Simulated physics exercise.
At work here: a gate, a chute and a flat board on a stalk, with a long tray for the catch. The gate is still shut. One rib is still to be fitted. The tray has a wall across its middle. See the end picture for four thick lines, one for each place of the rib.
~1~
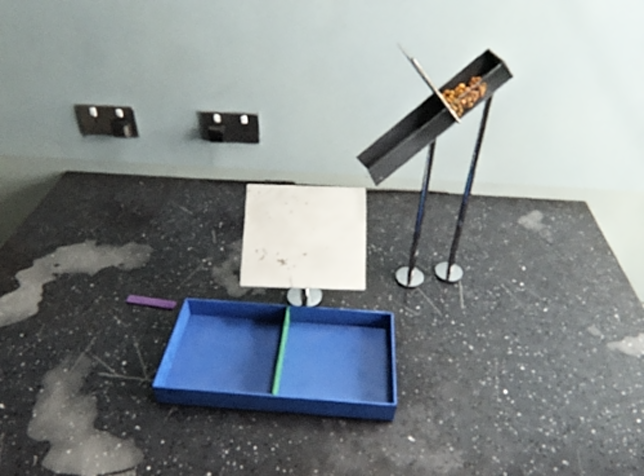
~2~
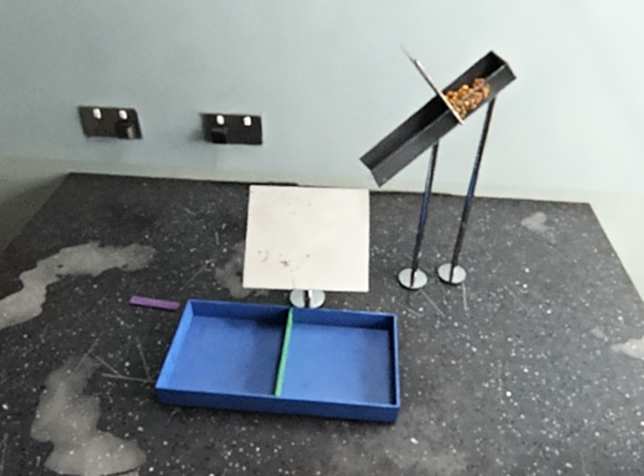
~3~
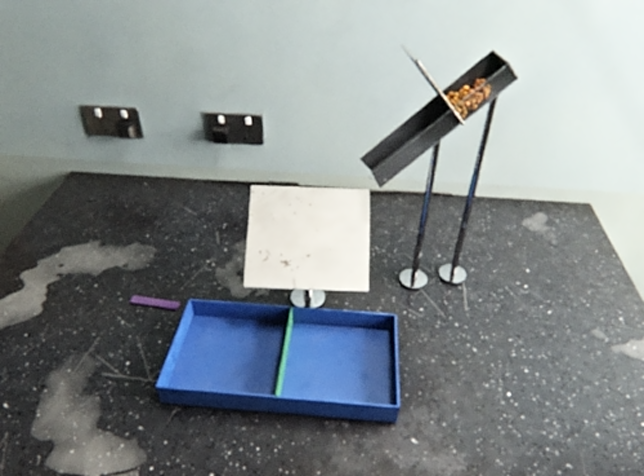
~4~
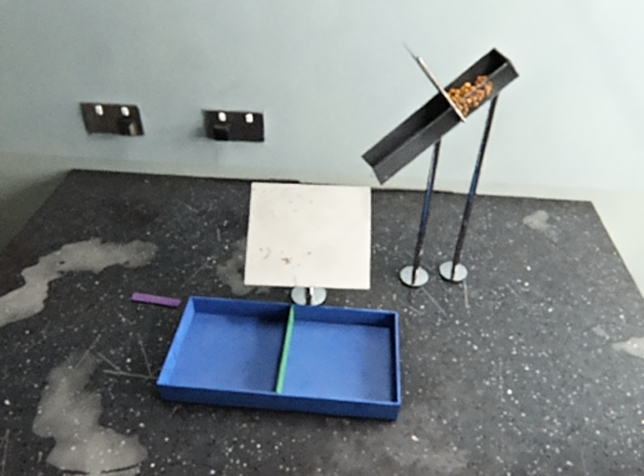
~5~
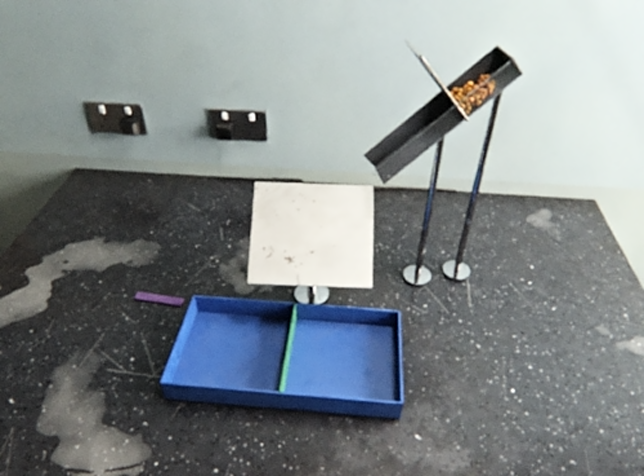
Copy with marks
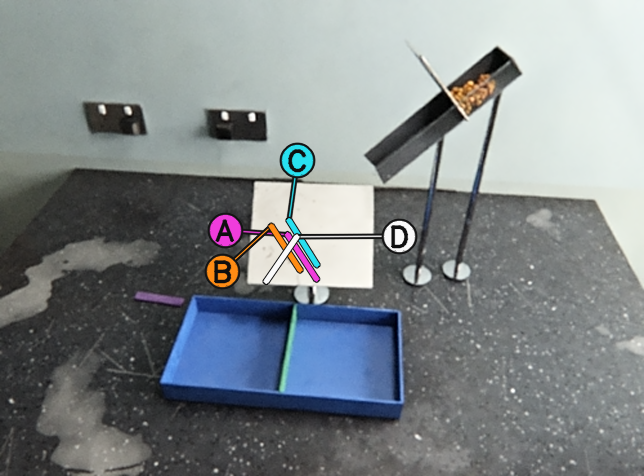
On a speckled dark worktop, small brown pieces sitting still behind a gate in a sloping chute, near a white board and divided blue tray.
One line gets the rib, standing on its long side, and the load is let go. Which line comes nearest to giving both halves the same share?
Go for D.
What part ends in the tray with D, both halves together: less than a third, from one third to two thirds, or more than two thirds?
More than two thirds.
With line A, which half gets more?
The right half.
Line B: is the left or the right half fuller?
Right.
On the marked copy, line A from (287, 234) to (316, 279); line B from (271, 226) to (300, 270); line C from (289, 220) to (316, 264); line D from (296, 236) to (266, 281).
For line A, of what is caught, about a tenth in the left half, almost all in the right.
For line B, of what is caught, about a tenth in the left half, the larger part in the right.
For line C, of what is caught, about a tenth in the left half, almost all in the right.
For line D, of what is caught, roughly two thirds in the left half, roughly a third in the right.
